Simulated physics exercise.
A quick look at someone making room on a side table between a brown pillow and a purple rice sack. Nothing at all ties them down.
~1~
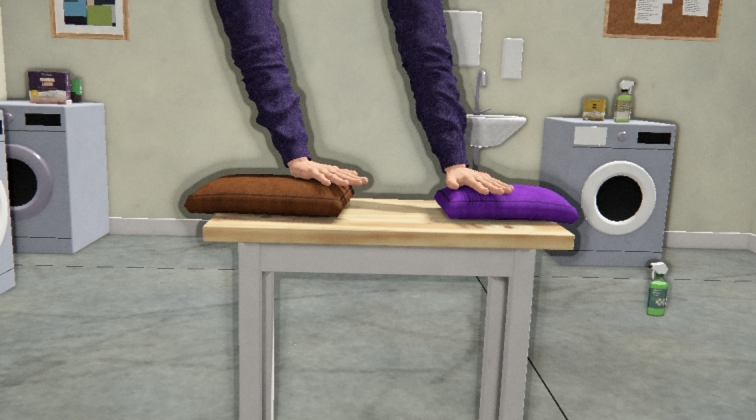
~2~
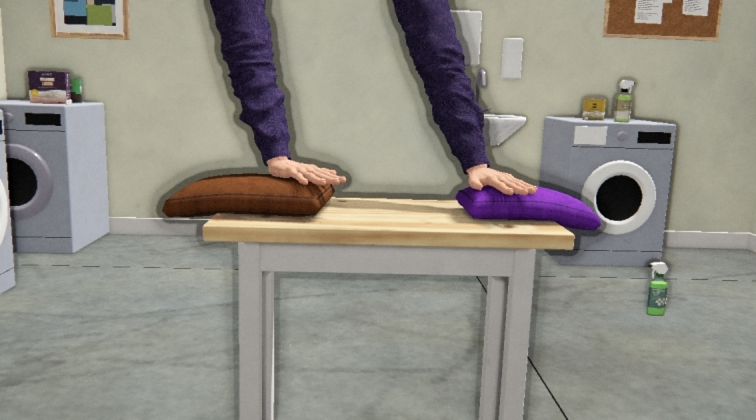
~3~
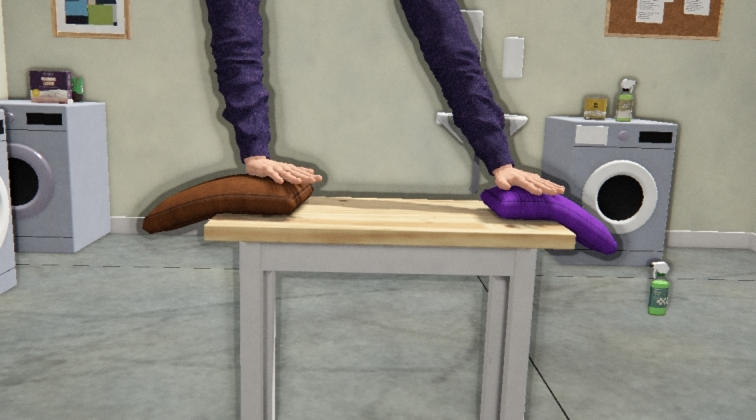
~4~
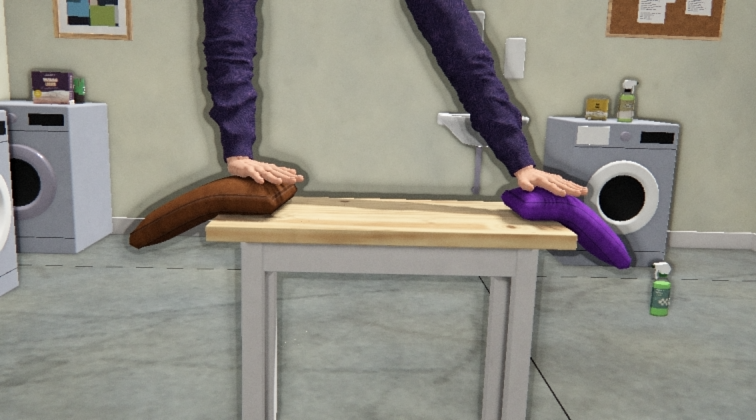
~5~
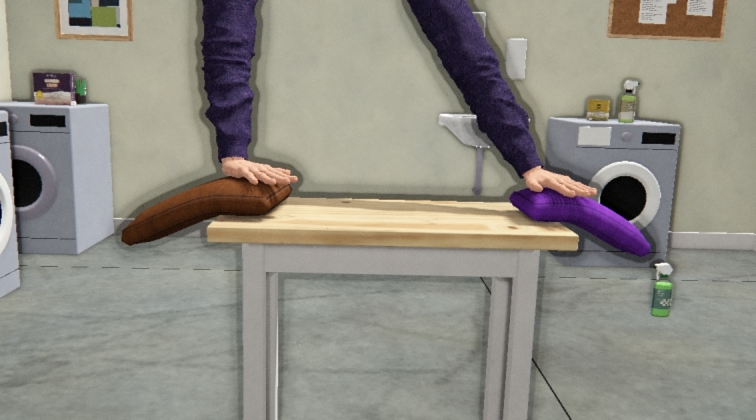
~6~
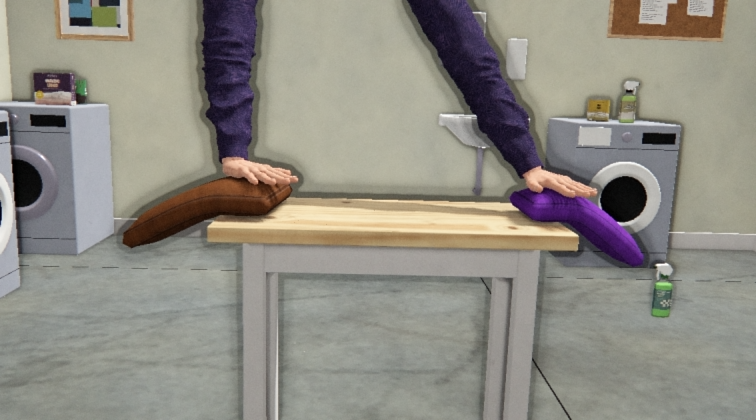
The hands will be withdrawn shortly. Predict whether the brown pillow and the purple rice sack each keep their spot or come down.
The brown pillow comes down; the purple rice sack comes down.
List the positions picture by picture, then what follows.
The first picture shows pillow tip (199, 200); rice sack tip (567, 212).
The second picture shows pillow tip (177, 204); rice sack tip (588, 220).
The third picture shows pillow tip (158, 221); rice sack tip (604, 244).
The fourth picture shows pillow tip (146, 236); rice sack tip (617, 259).
The fifth picture shows pillow tip (138, 233); rice sack tip (636, 246).
The sixth picture shows pillow tip (139, 235), well over half past the edge; rice sack tip (629, 256), well over half past the edge.
Then, 0.24 s later than the last view, pillow tipping outwards near (203, 222); rice sack falling near (583, 249).
Then, 0.46 s later than the last view, pillow falling near (187, 345); rice sack falling near (584, 380).
Then, 0.70 s later than the last view, pillow on the floor; rice sack on the floor.
Finally, pillow on the floor; rice sack on the floor. The brown pillow tips over and falls and the purple rice sack goes down.
